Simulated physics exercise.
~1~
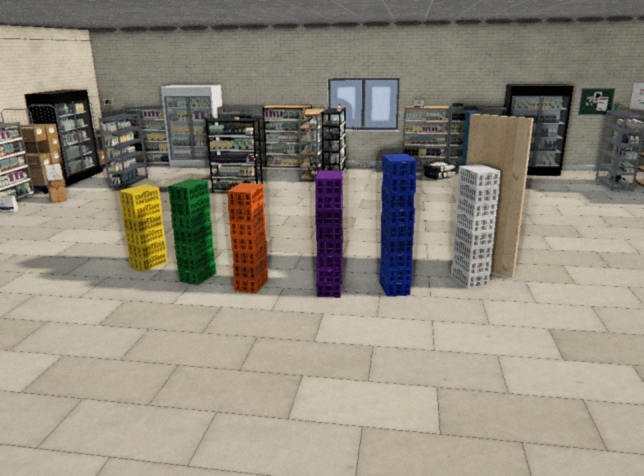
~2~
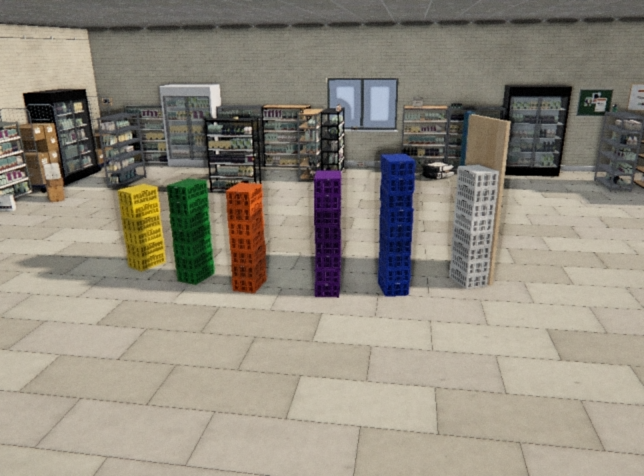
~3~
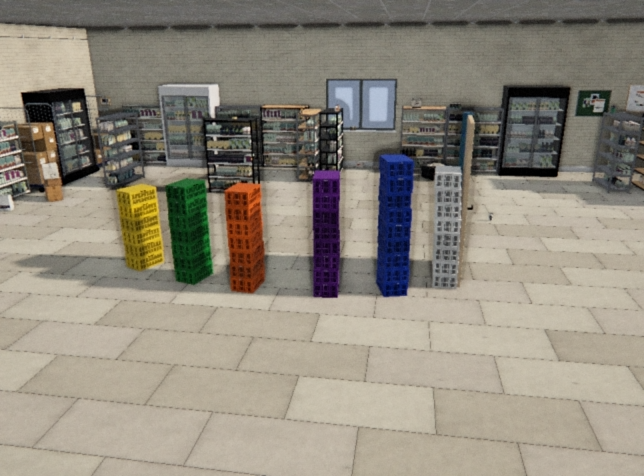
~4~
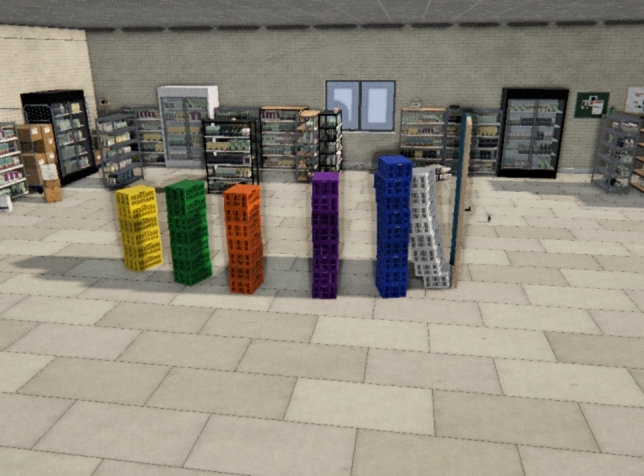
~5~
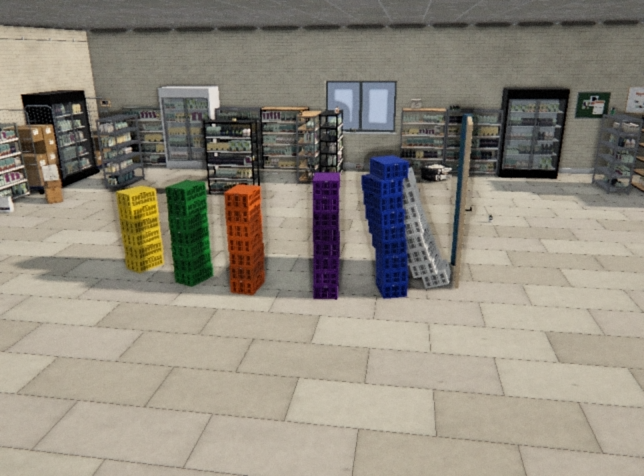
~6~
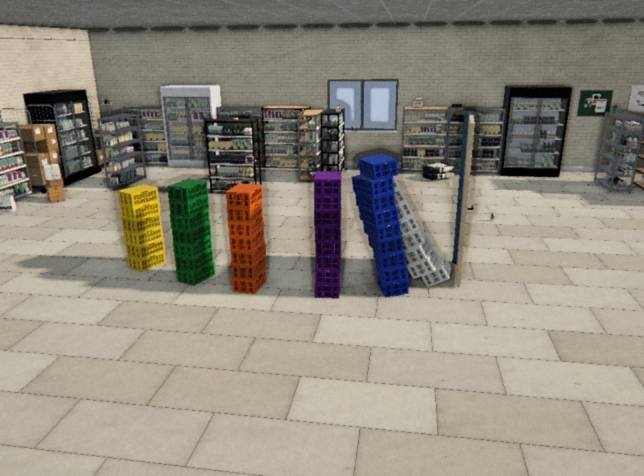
Six stacks of coloured crates standing in a shop as a door swings into the white stack, tilting it left against the blue stack, which leans too.
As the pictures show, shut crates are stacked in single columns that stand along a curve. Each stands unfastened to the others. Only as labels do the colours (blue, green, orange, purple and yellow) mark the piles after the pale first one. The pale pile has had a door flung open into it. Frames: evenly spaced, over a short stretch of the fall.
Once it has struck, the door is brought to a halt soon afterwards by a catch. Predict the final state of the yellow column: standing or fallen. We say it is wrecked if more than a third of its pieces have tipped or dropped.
Fallen.
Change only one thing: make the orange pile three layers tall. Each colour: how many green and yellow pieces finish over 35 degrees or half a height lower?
Colour by colour, the counts come to green 0 and yellow 0.
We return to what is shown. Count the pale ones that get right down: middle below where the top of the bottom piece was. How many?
Of the pale pieces, the number is 5.
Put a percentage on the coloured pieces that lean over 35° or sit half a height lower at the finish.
My estimate is about 85 per cent.
Soon, 8 of the pale pile down; none of the 6 yellow crates down (9 of 37 in all colours); top yellow crate unmoved; top blue crate tipped well over, about its own height lower.
A while on, 8 of the pale pile down; none of the 6 yellow crates down (23 of 37 in all colours); top yellow crate displaced a little; top purple crate on its side.
Finally, 8 of the pale pile down; 5 of the 6 yellow crates down (31 of 37 in all colours); top yellow crate some five heights lower; top purple crate upside down. Seen by the last camera, middles, top yellow crate near (80, 227), top purple crate near (180, 329).
